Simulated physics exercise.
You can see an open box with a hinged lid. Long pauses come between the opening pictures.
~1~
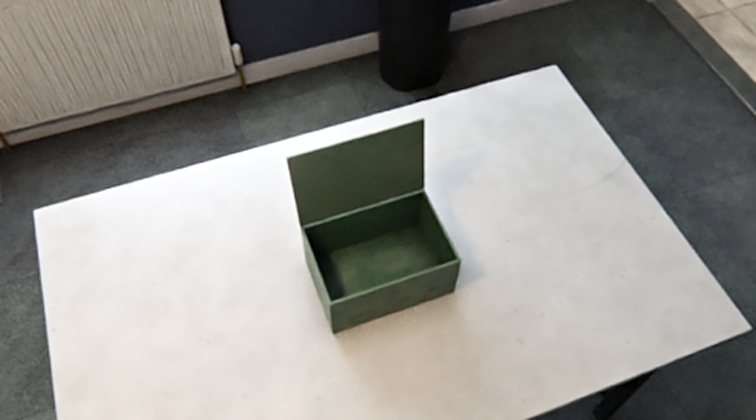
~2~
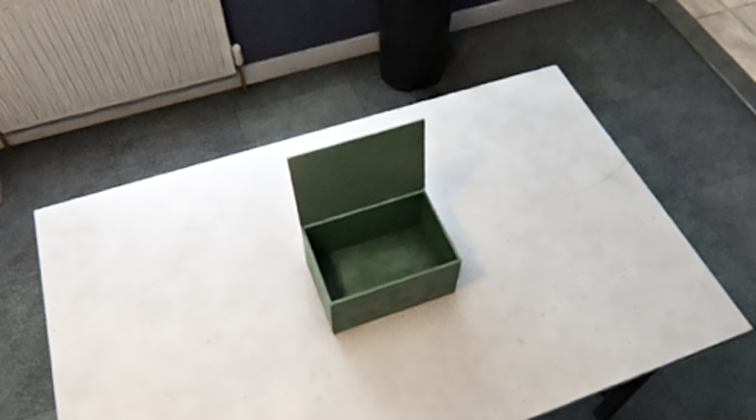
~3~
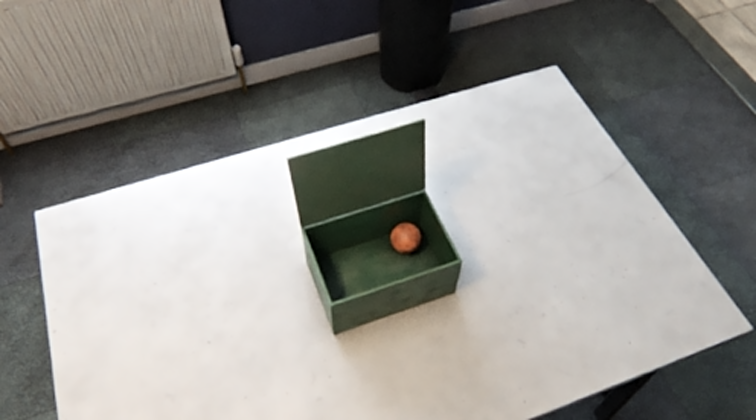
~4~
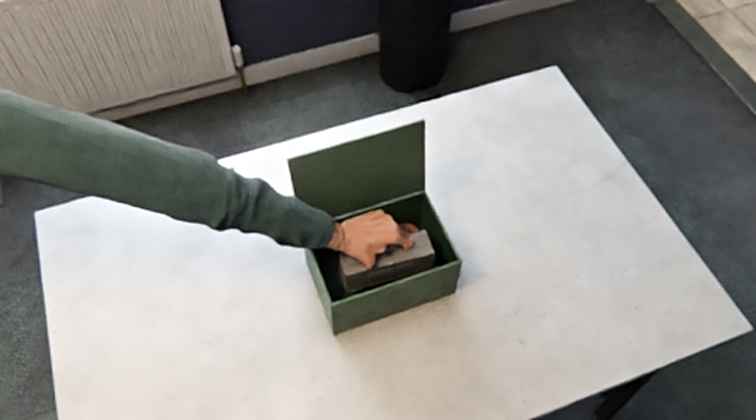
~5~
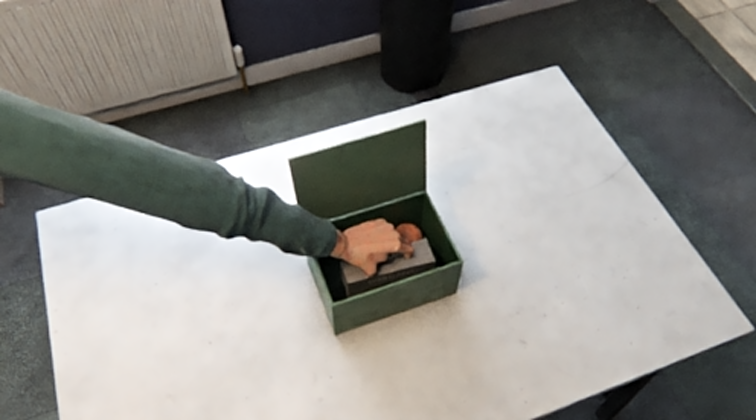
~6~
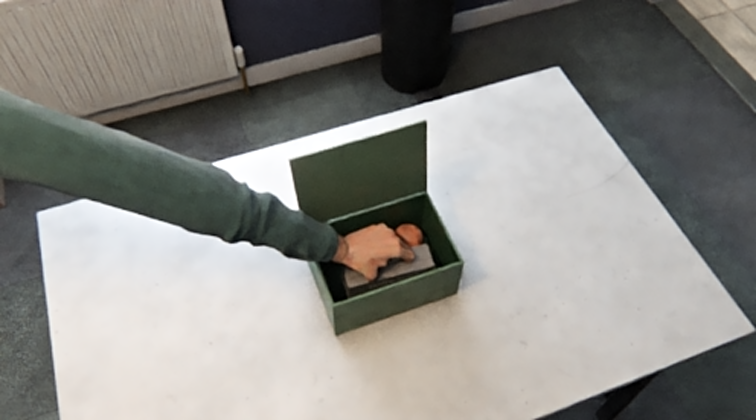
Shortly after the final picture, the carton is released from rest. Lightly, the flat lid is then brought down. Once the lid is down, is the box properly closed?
The lid rests on the edge.
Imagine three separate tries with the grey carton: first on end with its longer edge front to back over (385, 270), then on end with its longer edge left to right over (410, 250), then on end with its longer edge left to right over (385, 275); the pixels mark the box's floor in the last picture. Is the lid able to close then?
Try 1: Lid stays raised; try 2: Lid stays raised; try 3: Lid stays raised.
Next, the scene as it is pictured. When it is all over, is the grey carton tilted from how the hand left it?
Observation: It keeps the set orientation.
Then, 1.20 s past the last view, lid starting down.
Then, 1.60 s past the last view, lid 57° above the rim.
Then, 1.80 s past the last view, lid 32° above the rim.
Then, 2.00 s past the last view, lid shut.
Finally, lid shut; both still in place. Final places as the last picture's camera would see them, grey carton near (388, 274).
